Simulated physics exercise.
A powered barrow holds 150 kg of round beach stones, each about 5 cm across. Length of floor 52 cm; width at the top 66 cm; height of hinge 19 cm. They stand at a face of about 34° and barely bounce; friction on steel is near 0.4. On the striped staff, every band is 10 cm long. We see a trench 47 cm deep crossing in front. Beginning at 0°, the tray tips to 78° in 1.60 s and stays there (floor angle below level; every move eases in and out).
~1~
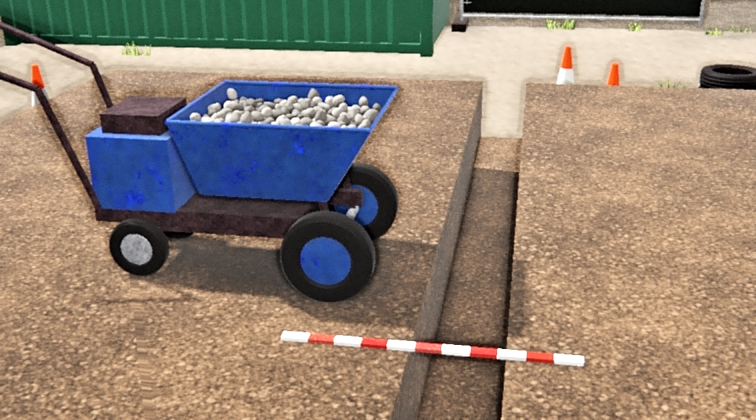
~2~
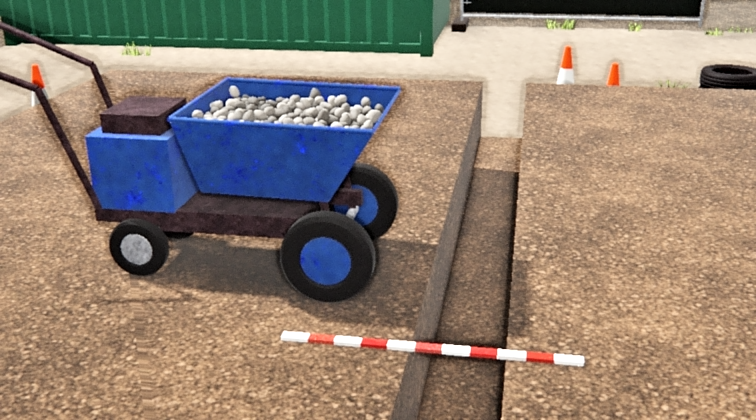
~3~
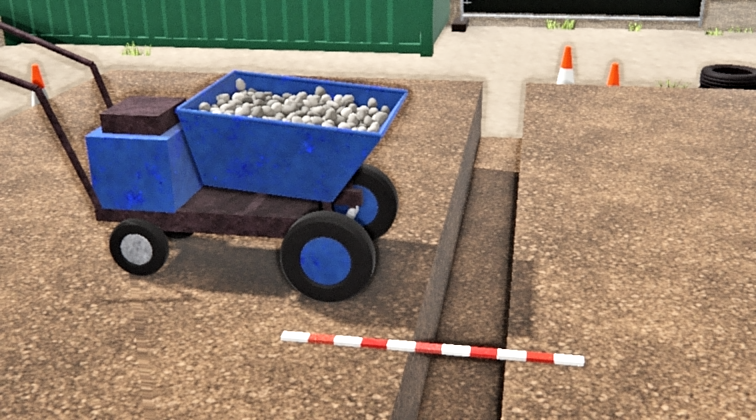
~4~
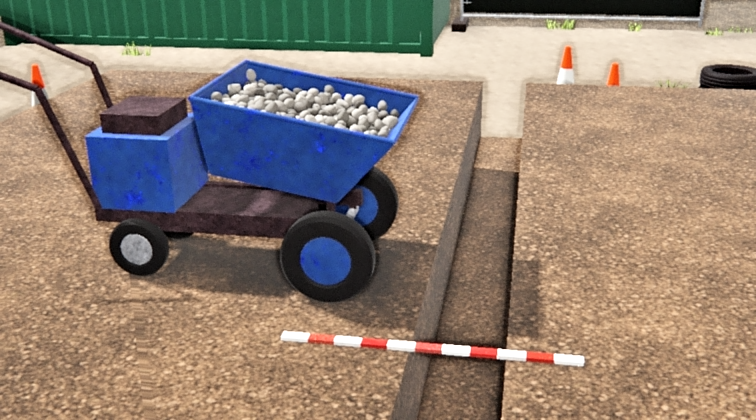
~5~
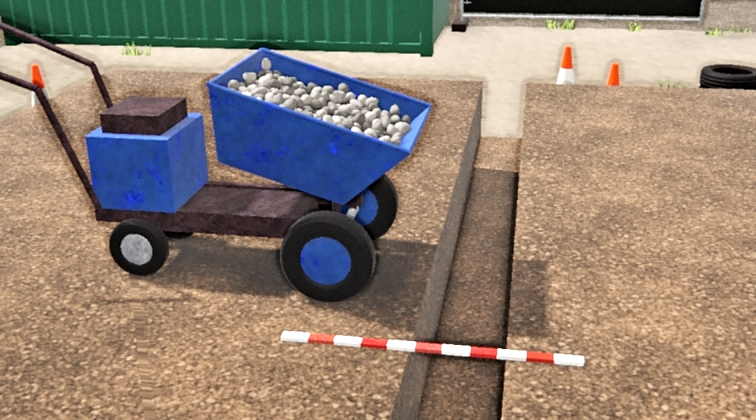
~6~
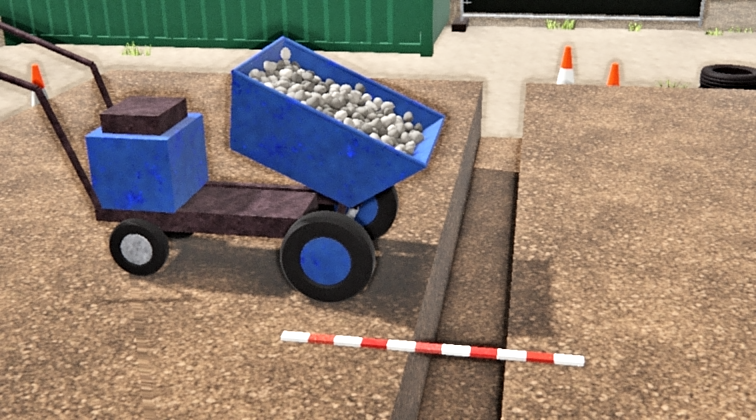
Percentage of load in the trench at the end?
55 per cent.
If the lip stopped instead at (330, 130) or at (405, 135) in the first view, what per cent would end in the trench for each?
Estimates: 95 % then 20 %.
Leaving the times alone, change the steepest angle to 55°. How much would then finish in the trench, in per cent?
In that case around 25 percent.
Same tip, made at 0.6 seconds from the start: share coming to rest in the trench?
Then some 35 per cent would.
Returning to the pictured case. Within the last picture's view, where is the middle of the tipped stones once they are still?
About (503, 347).
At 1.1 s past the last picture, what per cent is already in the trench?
Something like 20 in a hundred.
Then, 0.6 s after the last picture the floor is at 66°, 97 % in the tray, 3 % in the trench; the foremost stones are at (511, 255).
Then, 1.1 s after the last picture the floor is at 78°, 42 % in the tray, 22 % in the trench, 36 % past the trench; the foremost stones are at (679, 283).
Then, 1.4 s after the last picture the floor is at 78°, 14 % in the tray, 40 % in the trench, 46 % past the trench; the foremost stones are past the picture's edge.
Then, 3.4 s after the last picture the floor is at 78°, 0 % in the tray, 55 % in the trench, 45 % past the trench; the foremost stones are past the picture's edge.
